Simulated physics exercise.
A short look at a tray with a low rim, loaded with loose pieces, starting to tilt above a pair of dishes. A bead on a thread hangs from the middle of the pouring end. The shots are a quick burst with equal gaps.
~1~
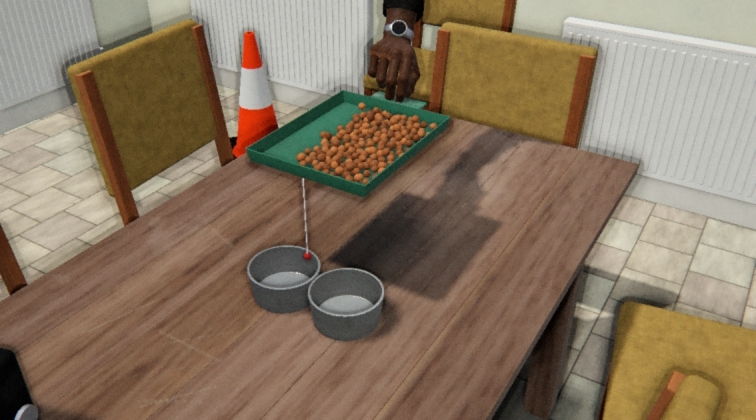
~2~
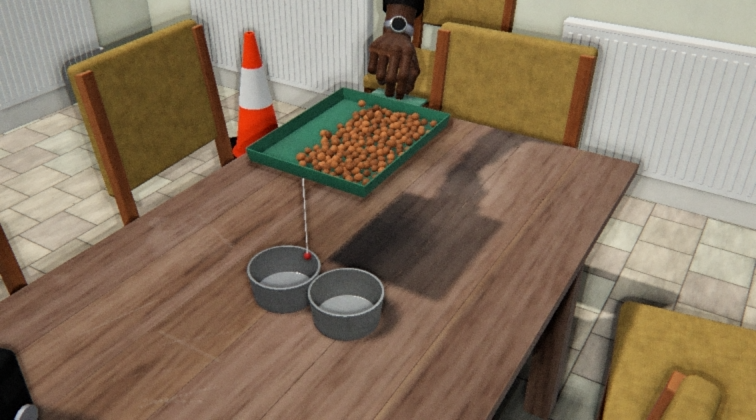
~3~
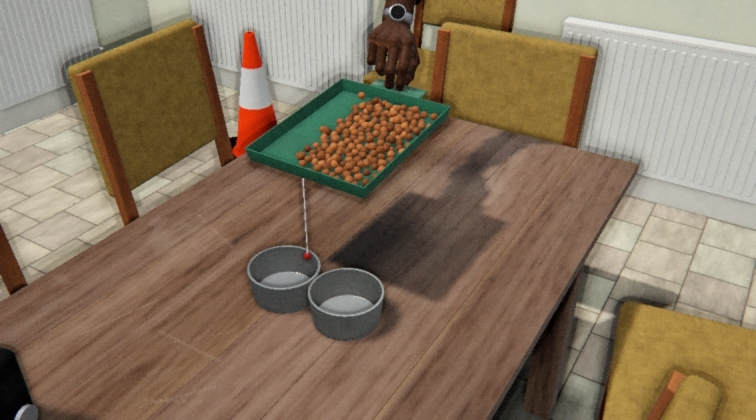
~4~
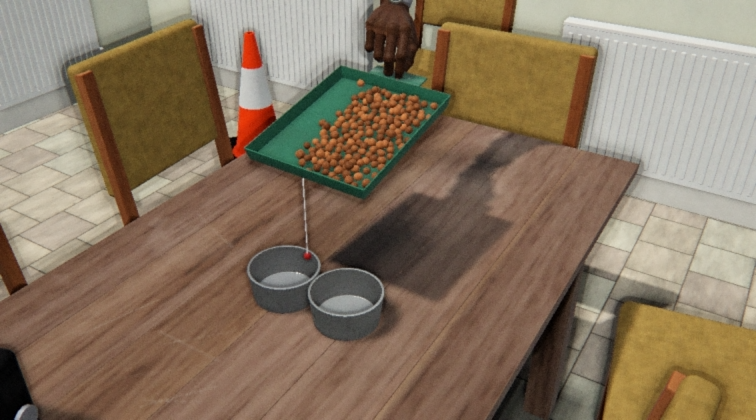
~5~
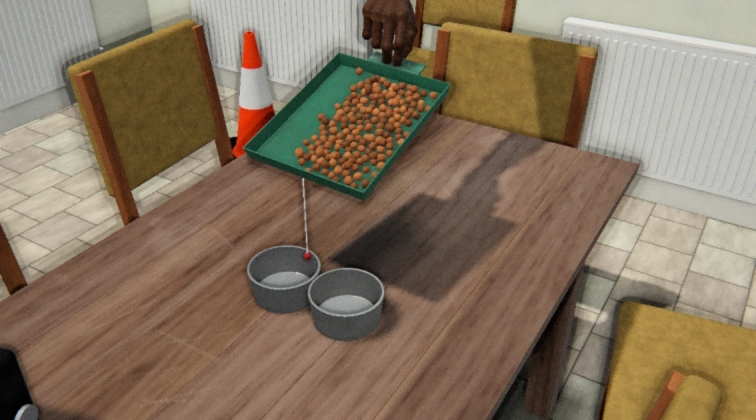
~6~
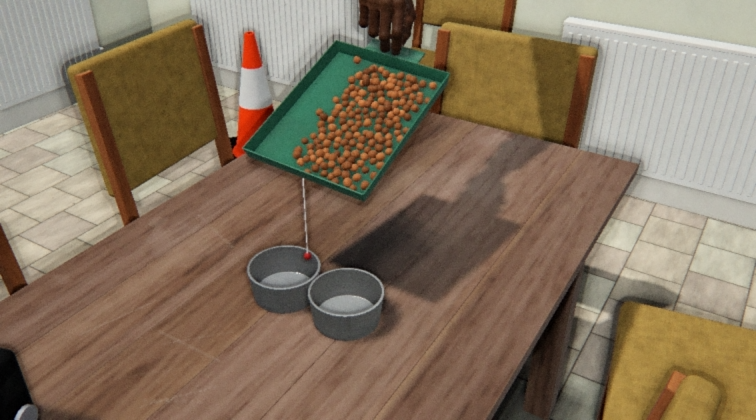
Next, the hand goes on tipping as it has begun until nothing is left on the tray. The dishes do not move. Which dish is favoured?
More goes to the right-hand dish.
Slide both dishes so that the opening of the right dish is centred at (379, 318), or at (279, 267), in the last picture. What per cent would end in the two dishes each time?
About 60 and 10 per cent.
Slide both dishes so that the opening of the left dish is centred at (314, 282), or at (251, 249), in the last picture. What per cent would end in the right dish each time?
About 20 and 10 per cent.
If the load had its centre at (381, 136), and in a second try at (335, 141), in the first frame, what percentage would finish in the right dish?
About 30 and 30 per cent.
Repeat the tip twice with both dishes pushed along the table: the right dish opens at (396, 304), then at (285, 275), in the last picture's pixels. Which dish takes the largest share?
The first try: Left. The second: The dish on the right.
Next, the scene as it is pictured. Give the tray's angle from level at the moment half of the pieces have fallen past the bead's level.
At some 115 degrees.
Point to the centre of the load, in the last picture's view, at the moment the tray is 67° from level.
Near (336, 141).
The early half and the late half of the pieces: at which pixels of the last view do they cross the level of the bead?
Early half (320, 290), late half (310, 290).
Shortly afterwards, tray tipped steeply; all but a few on the tray; only a few in the air.
Next, tray tipped past a quarter turn; near a third on the tray; a little in the right dish; only a few in the left dish; a little outside both; near half in the air.
Some moments later, tray tipped past a quarter turn; near a third in the right dish; a little in the left dish; near half outside both.
In the end, tray tipped past a quarter turn; near a third in the right dish; a little in the left dish; near half outside both.
